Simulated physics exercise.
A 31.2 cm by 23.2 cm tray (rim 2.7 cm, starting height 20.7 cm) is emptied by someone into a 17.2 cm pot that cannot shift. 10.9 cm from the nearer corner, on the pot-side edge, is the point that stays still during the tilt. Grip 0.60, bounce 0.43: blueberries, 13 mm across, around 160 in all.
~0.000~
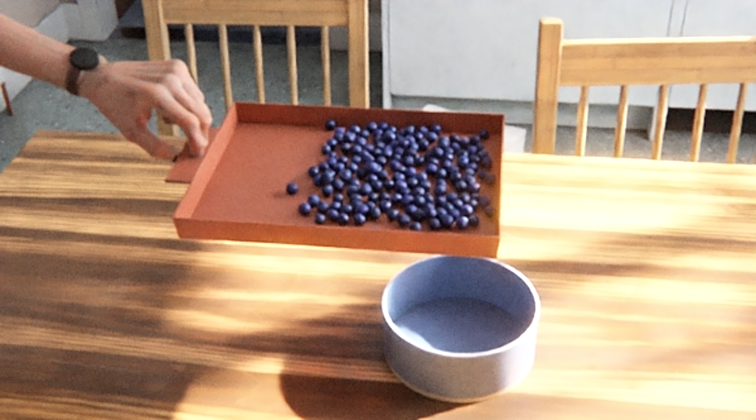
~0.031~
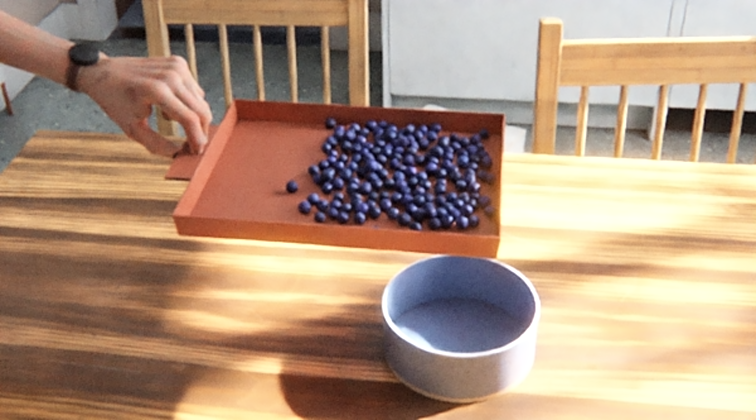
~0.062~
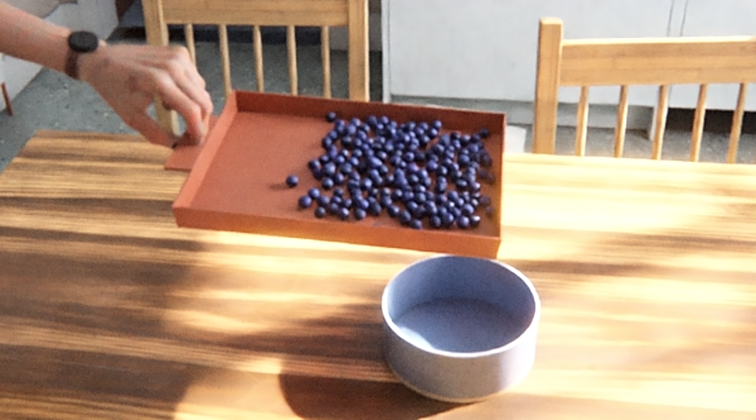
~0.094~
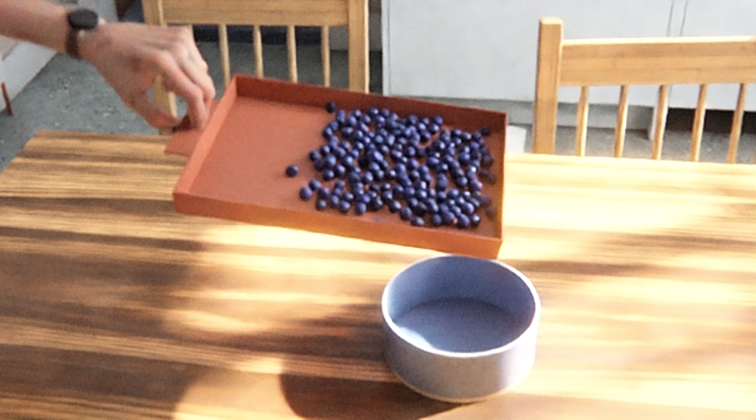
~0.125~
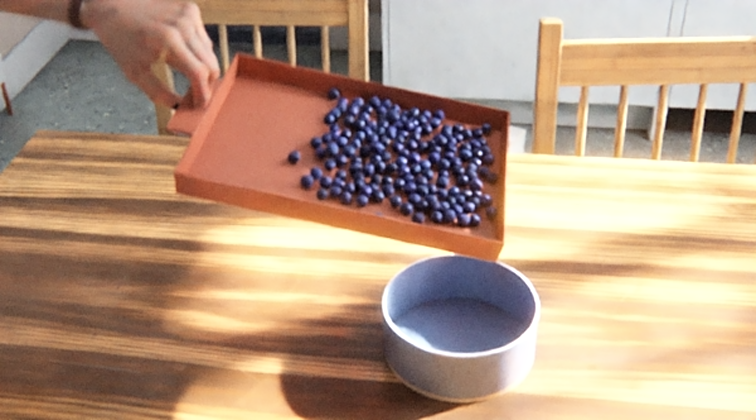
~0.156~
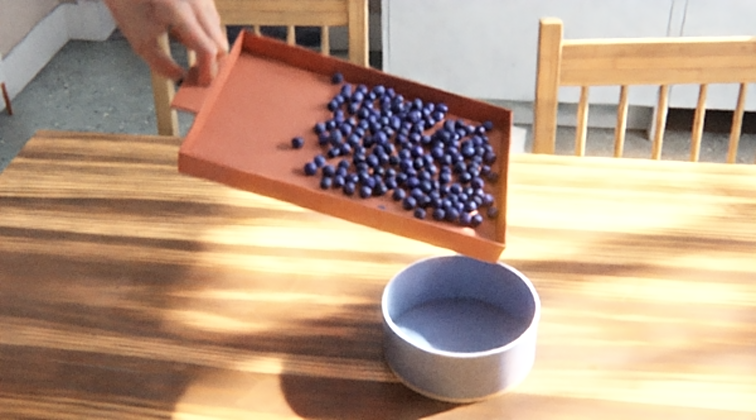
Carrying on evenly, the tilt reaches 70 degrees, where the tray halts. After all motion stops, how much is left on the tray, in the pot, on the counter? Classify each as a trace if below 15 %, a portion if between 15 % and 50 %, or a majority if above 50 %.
Tray: A majority. Pot: A trace. Counter: A portion.
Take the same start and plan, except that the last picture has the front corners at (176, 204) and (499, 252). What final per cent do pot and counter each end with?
That works out as pot 0 and counter 5.
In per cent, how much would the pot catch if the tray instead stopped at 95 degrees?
Roughly 0 percent.
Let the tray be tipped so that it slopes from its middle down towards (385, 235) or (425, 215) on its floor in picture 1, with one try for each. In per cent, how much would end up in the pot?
5 and 0 %.
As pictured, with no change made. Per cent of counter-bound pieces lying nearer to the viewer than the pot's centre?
Some 70 per cent.
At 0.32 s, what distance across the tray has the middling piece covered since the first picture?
Roughly 2 cm.
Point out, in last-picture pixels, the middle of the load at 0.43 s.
Approximately (481, 148) in the last picture.
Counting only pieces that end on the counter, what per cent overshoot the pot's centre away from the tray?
Near 100 in a hundred.
Then, at 0.32 s, tilt 45 degrees; the tray holds 100 %, the pot 0 %.
After 0.43 s, tilt 64 degrees; the tray holds 100 %, the pot 0 %.
After 0.67 s, tilt 70 degrees; the tray holds 75 %, the pot 0 %.
At rest (1.7 s), tray 65 %, pot 0 %, counter 35 %.
